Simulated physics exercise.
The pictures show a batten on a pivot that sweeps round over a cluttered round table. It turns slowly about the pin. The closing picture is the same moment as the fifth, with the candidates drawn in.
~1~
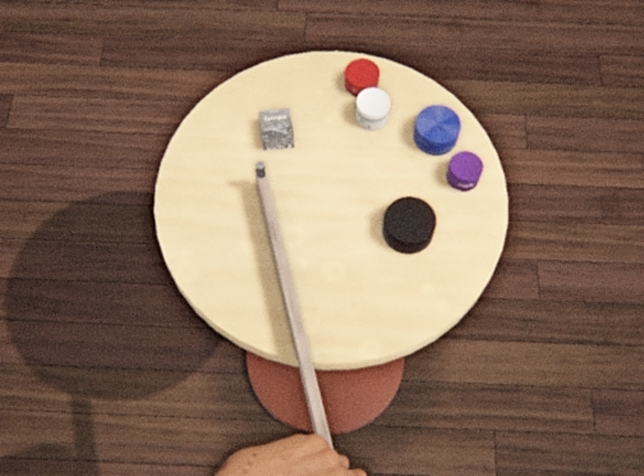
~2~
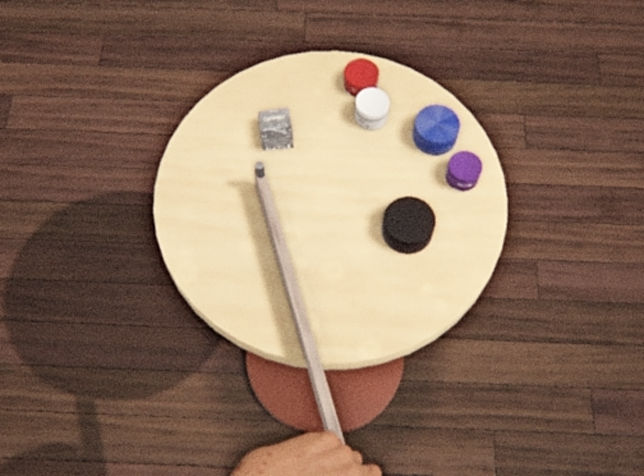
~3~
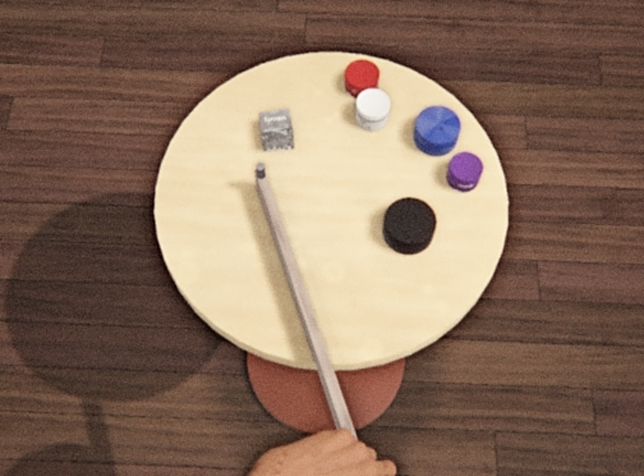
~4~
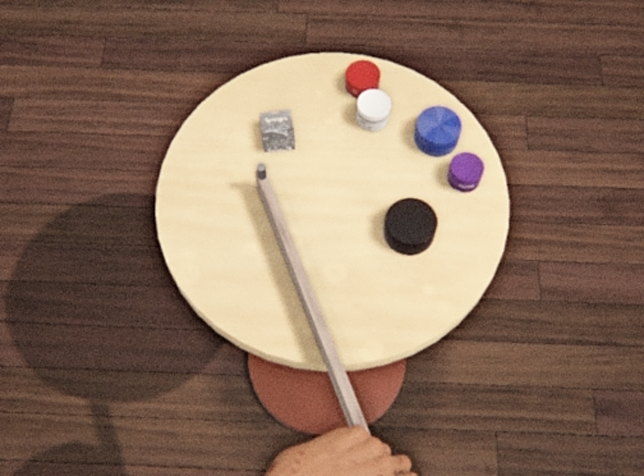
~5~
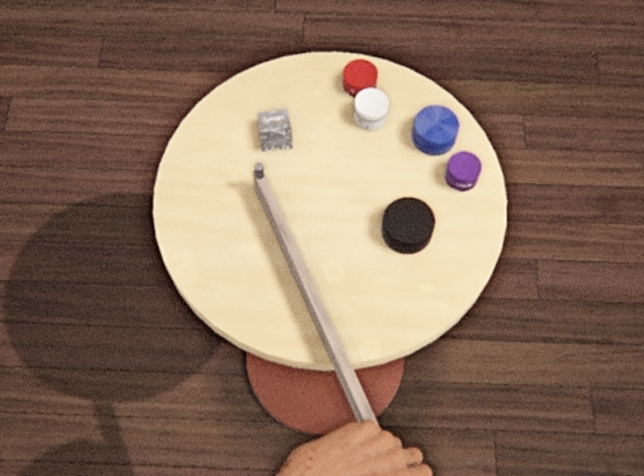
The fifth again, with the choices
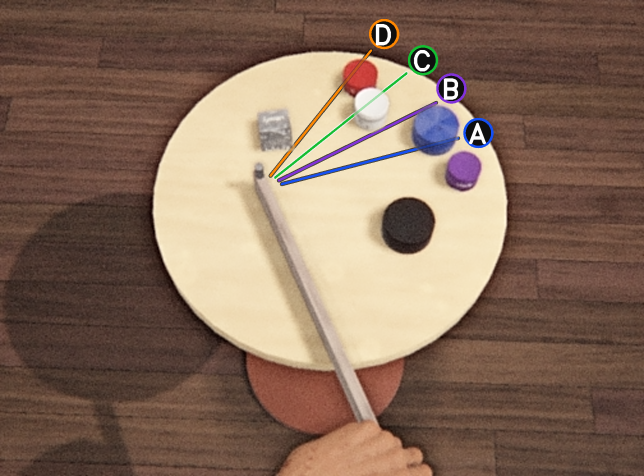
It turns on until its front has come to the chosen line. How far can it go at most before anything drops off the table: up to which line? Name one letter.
It can go as far as A.
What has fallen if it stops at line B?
The blue tin.
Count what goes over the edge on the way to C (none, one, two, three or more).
By then, two.
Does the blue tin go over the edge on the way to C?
Yes.
On the marked copy, A at (371, 161); B at (359, 141); C at (343, 124); D at (323, 110).
With A. Early on, arm (358, 241); red tub (360, 79); purple jar (463, 172).
Further on, arm (380, 188); black pot (423, 177); red tub (360, 79).
At the end, arm (374, 146); blue tin (433, 90); purple jar (452, 119); nothing has fallen.
As for the rest, B drops the blue tin; C drops the purple jar and blue tin; D drops the purple jar, blue tin, black pot and red tub.
